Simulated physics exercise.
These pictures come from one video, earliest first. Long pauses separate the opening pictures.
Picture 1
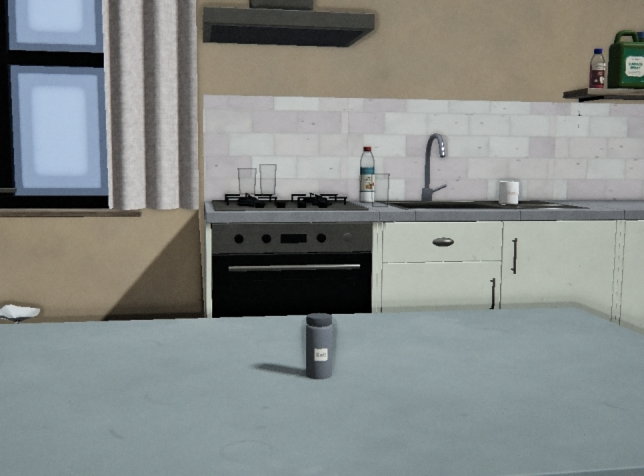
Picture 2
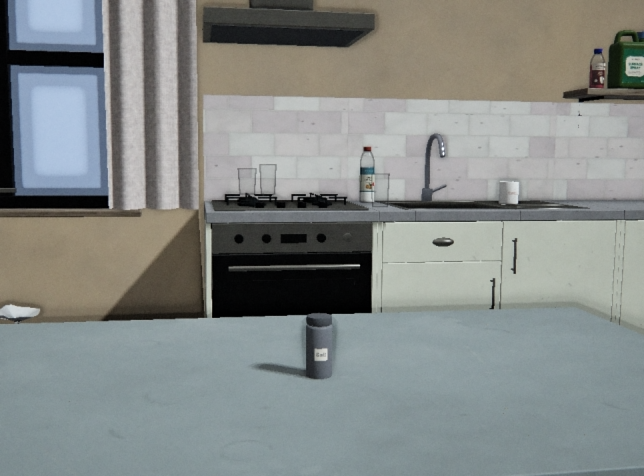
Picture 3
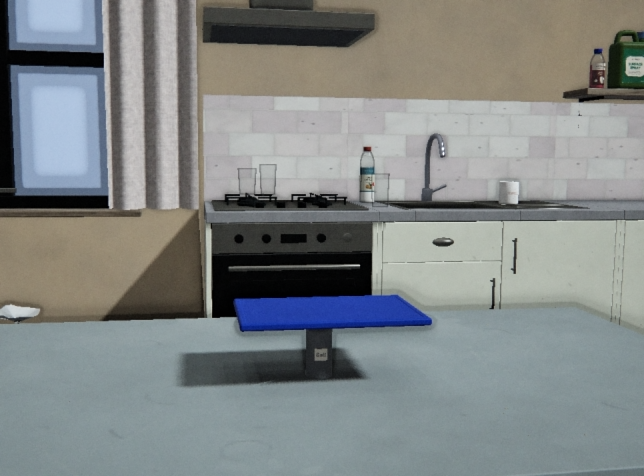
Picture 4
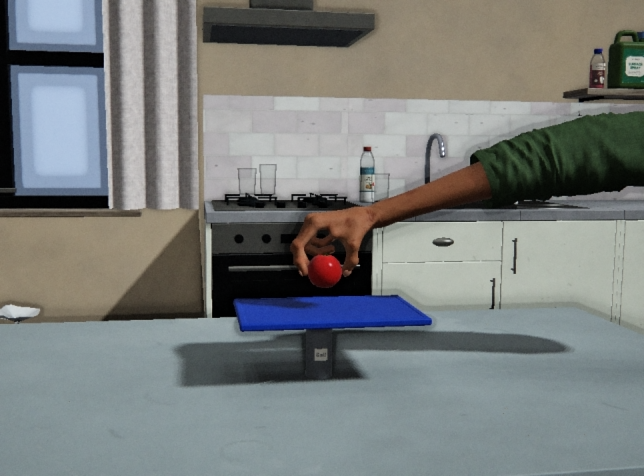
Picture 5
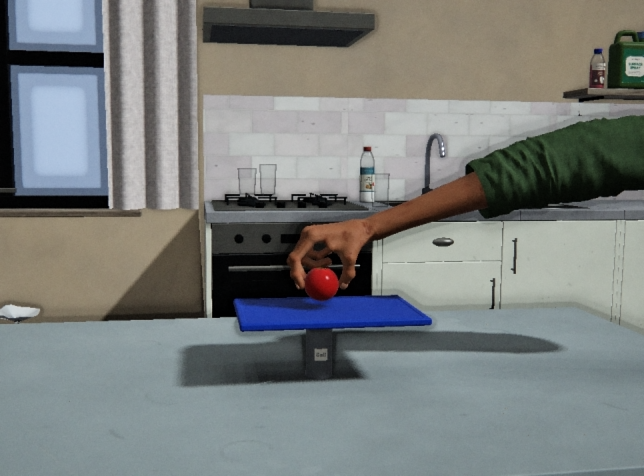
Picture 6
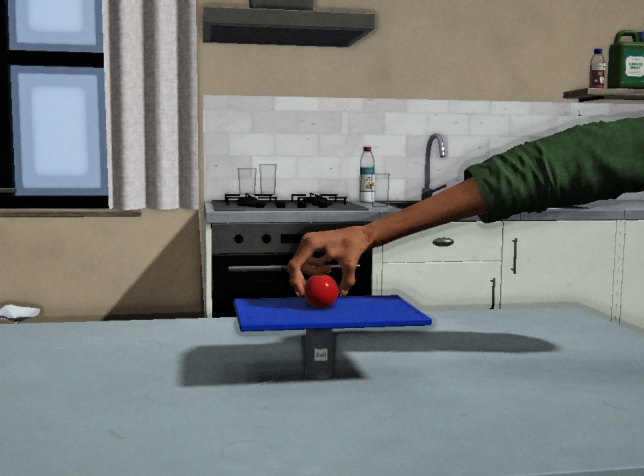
A blue lid appeared on top of a small dark bottle on the kitchen table, and then a hand reached in from the right and lowered a red tomato onto it, still holding it.
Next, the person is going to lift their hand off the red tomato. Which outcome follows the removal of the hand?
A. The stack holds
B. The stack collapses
The stack holds.
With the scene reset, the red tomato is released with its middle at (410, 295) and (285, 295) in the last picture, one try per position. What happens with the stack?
First try: Topples; second try: Stands.
Then, 0.30 s later than the last frame, all is still.
Then, 0.70 s later than the last frame, red tomato resting near (321, 291).
When it is over, all 3 as before. End places, in pixels of the last picture, red tomato near (322, 291). The stack keeps its balance.
